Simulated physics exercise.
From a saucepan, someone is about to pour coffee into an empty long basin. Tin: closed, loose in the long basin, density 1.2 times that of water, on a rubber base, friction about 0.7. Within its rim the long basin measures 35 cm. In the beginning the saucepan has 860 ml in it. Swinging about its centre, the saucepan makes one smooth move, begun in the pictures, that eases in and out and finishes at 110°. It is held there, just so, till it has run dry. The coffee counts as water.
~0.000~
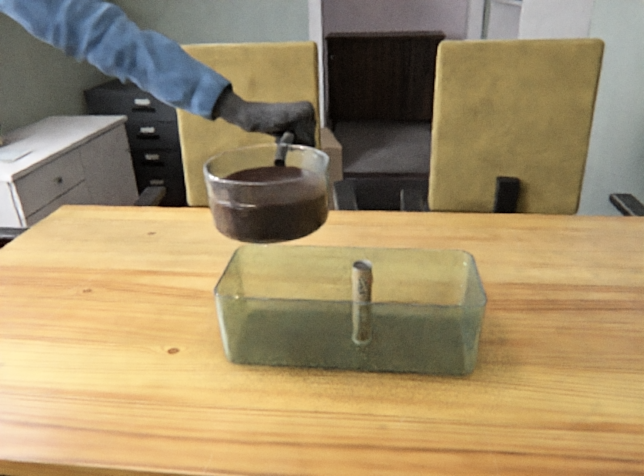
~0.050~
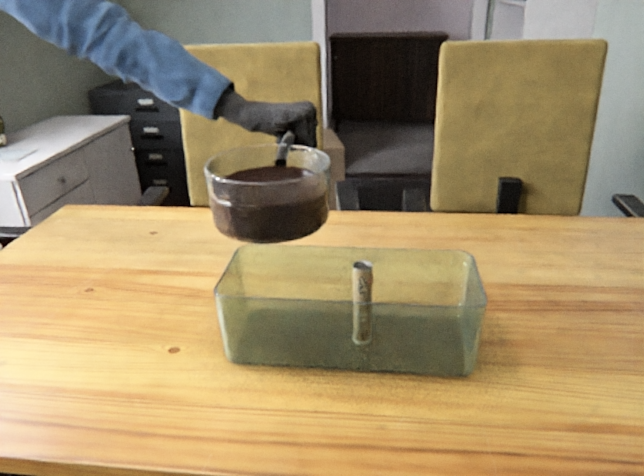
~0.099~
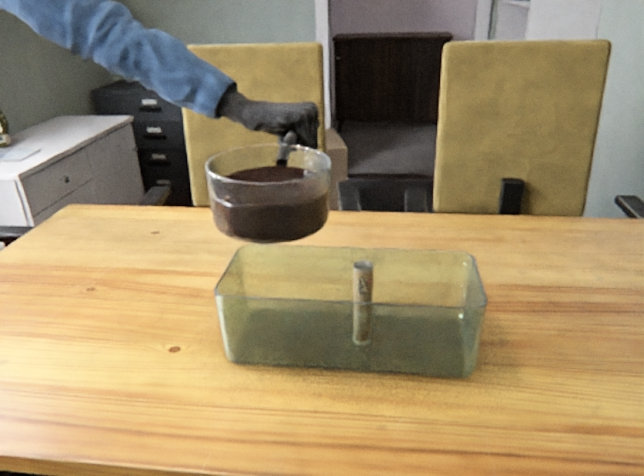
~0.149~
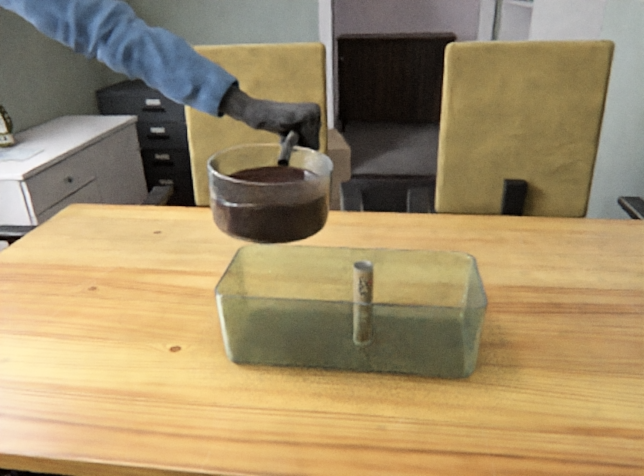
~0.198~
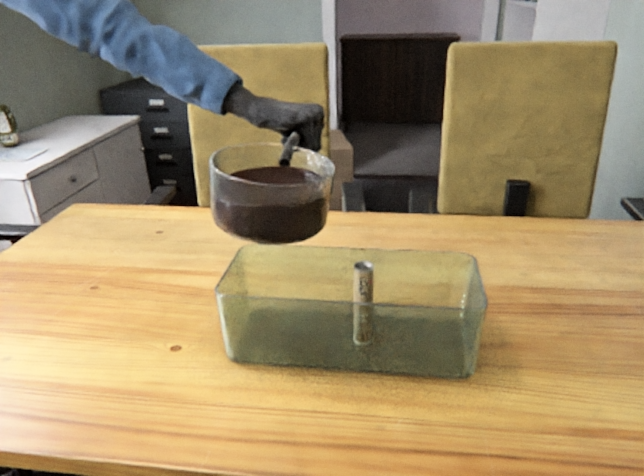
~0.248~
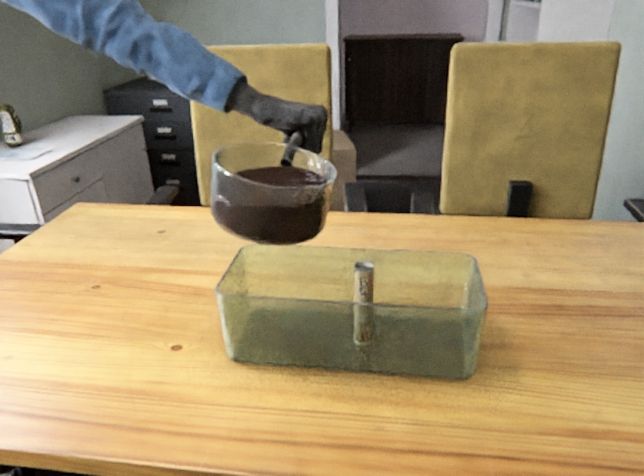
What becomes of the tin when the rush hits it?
It ends up erect.
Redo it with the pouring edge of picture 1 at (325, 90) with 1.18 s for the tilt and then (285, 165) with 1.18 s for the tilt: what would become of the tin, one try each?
The tin stays vertical the first time and stays vertical the second time.
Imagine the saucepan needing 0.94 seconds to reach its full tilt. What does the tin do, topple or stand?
In that case the tin does not tip.
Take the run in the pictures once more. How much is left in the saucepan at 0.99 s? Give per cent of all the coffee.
Around 10 percent of it.
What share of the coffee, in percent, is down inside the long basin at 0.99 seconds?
I'd put it at roughly 82 per cent.
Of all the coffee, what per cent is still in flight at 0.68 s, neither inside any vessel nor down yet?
I'd put it at about 28 percent.
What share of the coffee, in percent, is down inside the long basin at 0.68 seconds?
Near 10 in a hundred.
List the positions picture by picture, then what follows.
In the first frame, it leans 0°; its right rim is at (328, 164); the coffee meets the walls at (214, 182) and (326, 184); the long basin's rim runs from (226, 269) to (479, 278); the tin's top is at (363, 268).
In the second frame, it leans 0°; its right rim is at (329, 165); the coffee meets the walls at (215, 182) and (327, 184).
In the third frame, it leans 2°; its right rim is at (330, 167); the coffee meets the walls at (216, 182) and (328, 184).
In the fourth frame, it leans 4°; its right rim is at (331, 169); the coffee meets the walls at (217, 181) and (328, 185).
In the fifth frame, it leans 7°; its right rim is at (333, 173); the coffee meets the walls at (218, 181) and (330, 186).
In the sixth frame, it leans 12°; its right rim is at (335, 178); the coffee meets the walls at (218, 181) and (331, 186).
By 0.68 s the tilt is 68° and 63 per cent is still to pour; the tin stands where it began.
By 0.99 s the tilt is 103° and 11 per cent is still to pour; the tin stands where it began.
By 1.32 s the tilt is 110° and 0 per cent is still to pour; the tin stands where it began.
By 1.68 s the tilt is 110° and 0 per cent is still to pour; the tin stands where it began.
At rest the tin stands where it began.
